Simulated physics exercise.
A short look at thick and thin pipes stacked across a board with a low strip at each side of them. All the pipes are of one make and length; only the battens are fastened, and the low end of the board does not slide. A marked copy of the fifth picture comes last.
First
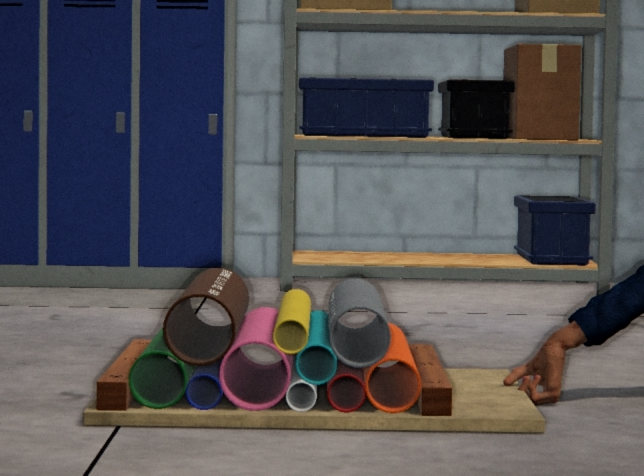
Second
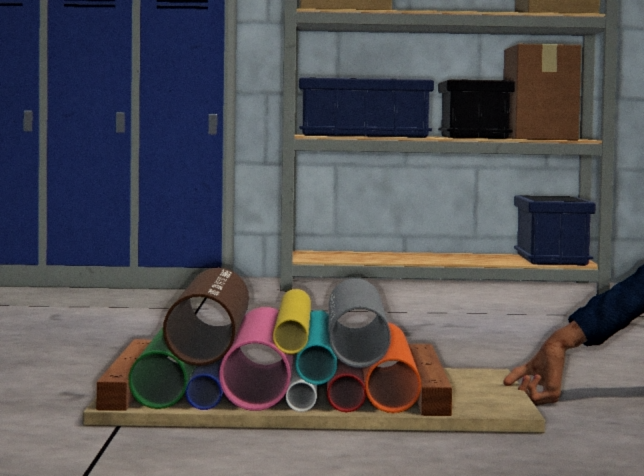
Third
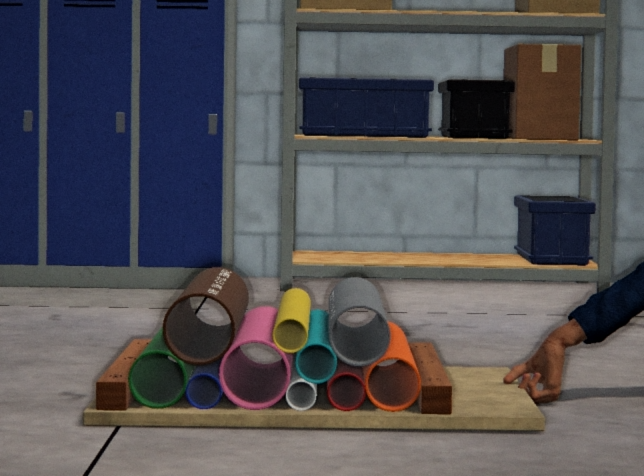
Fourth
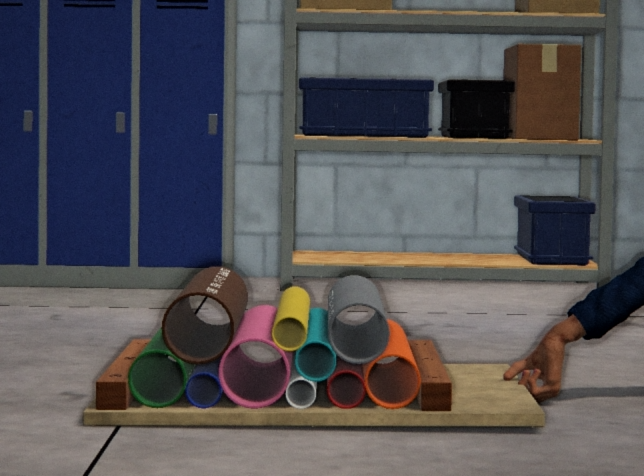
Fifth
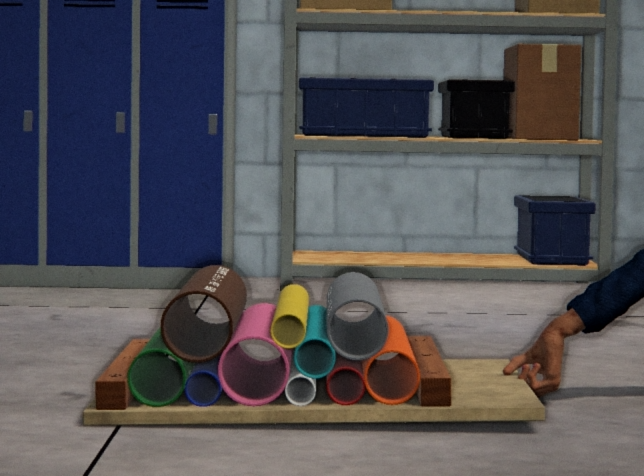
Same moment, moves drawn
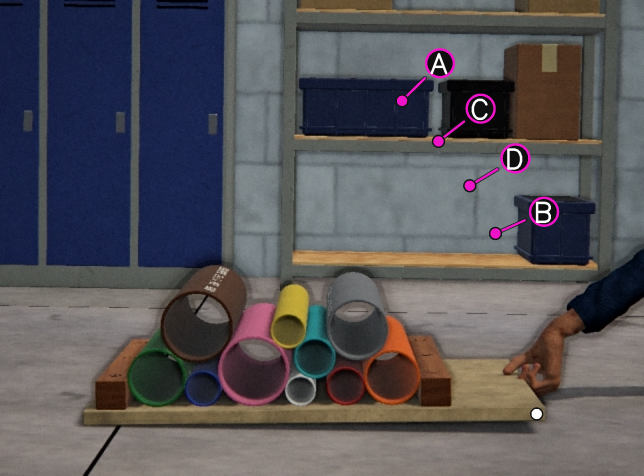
In a room with blue lockers and a grey block wall, seen level from the front, shelves hold boxes and bins. On the floor, a pale board carries stacked pipes between reddish-brown strips, with brown and grey ones high, yellow between them, and green, blue, pink, white, red, turquoise and orange around below. A hand at right raises the board's right end very slightly, while the pipes barely shift and the camera stays still.
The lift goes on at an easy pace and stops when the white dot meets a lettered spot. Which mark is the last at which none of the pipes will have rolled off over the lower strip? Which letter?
The last mark within the limit is D.
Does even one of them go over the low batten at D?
No, at D.
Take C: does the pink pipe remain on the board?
Yes, with C.
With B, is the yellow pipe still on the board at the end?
The yellow pipe: Yes.
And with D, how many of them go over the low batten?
It comes to none.
On the marked copy, A at (402, 101); B at (495, 233); C at (439, 141); D at (470, 186); the white dot at (536, 414).
Taking D. A third of the way, board at 18°.
Two thirds of the way, board at 32°.
When it is over, board at 32°, none over the low batten.
As for the rest, A one over the low batten (brown); B none over the low batten; C one over the low batten (brown).
